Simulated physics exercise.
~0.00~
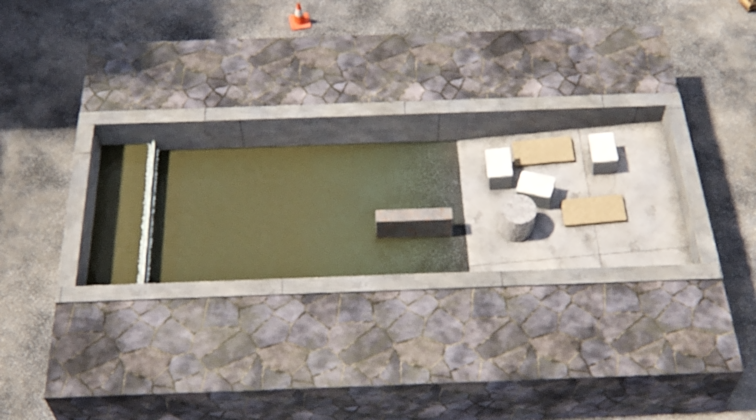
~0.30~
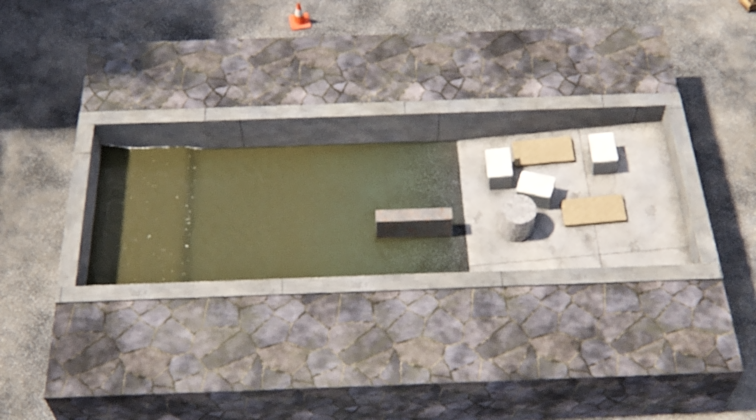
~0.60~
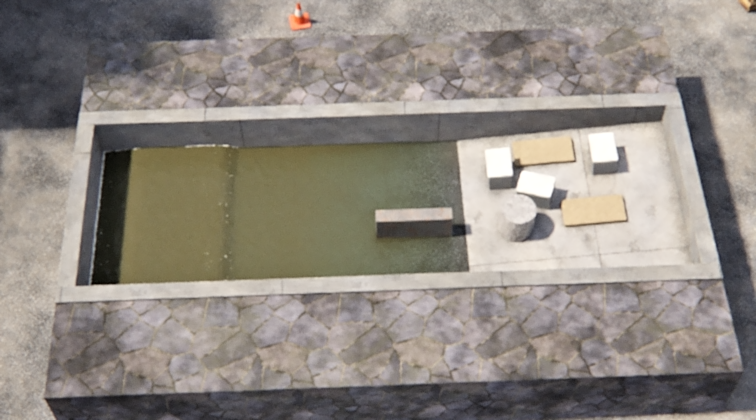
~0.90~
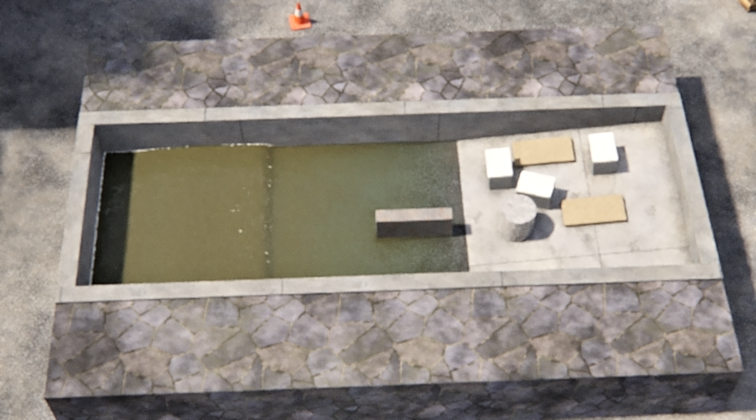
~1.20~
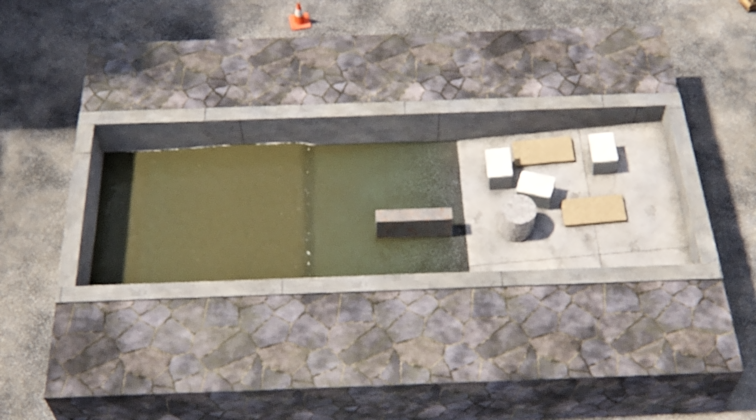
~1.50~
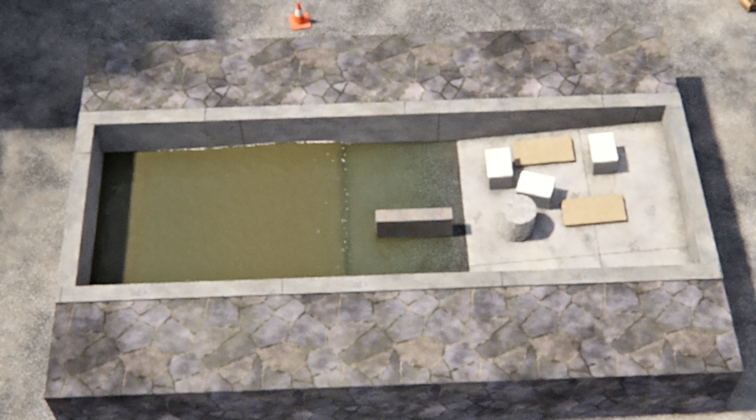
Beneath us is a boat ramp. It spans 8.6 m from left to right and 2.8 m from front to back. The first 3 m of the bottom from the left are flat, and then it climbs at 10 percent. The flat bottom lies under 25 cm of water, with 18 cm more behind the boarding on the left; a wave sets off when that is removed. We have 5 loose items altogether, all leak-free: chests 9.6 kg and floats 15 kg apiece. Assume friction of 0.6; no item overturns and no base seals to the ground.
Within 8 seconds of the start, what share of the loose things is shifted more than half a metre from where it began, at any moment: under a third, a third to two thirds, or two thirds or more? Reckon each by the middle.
Under a third.
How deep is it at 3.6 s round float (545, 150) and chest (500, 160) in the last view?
Around 2 cm and 5 cm.
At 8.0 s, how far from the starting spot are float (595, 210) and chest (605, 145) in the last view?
First 0 cm, then 0 cm.
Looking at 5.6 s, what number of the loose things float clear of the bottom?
By my count, 0.
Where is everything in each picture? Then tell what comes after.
The first picture shows a chest at (538, 184) rests on the ground; a chest at (605, 147), on the bottom; 15.0 m2 under water; 0 of 5 have shifted.
The second picture shows a chest at (538, 184) rests on the ground; a chest at (605, 147) rests on the ground; water covers 15.0 m2; 0 of 5 have shifted.
The third picture shows a chest at (538, 184), on the bottom; a chest at (605, 147), on the bottom; 15.0 m2 under water; 0 of 5 have shifted.
The fourth picture shows a chest at (538, 184) rests on the ground; a chest at (605, 147), on the bottom; water covers 15.0 m2; 0 of 5 have shifted.
The fifth picture shows a chest at (538, 184) rests on the ground; a chest at (605, 147) rests on the ground; 15.0 m2 under water; 0 of 5 have shifted.
The sixth picture shows a chest at (538, 184) rests on the ground; a chest at (605, 147), on the bottom; water covers 15.0 m2; 0 of 5 have shifted.
After 2.1 s 0 of 5 are over 50 cm from their spots; 0 afloat.
After 3.6 s 0 of 5 are over 50 cm from their spots; 0 afloat.
After 5.6 s 0 of 5 are over 50 cm from their spots; 0 afloat.
After 8.0 s 0 of 5 are over 50 cm from their spots, and 0 have been at some point; 0 afloat.
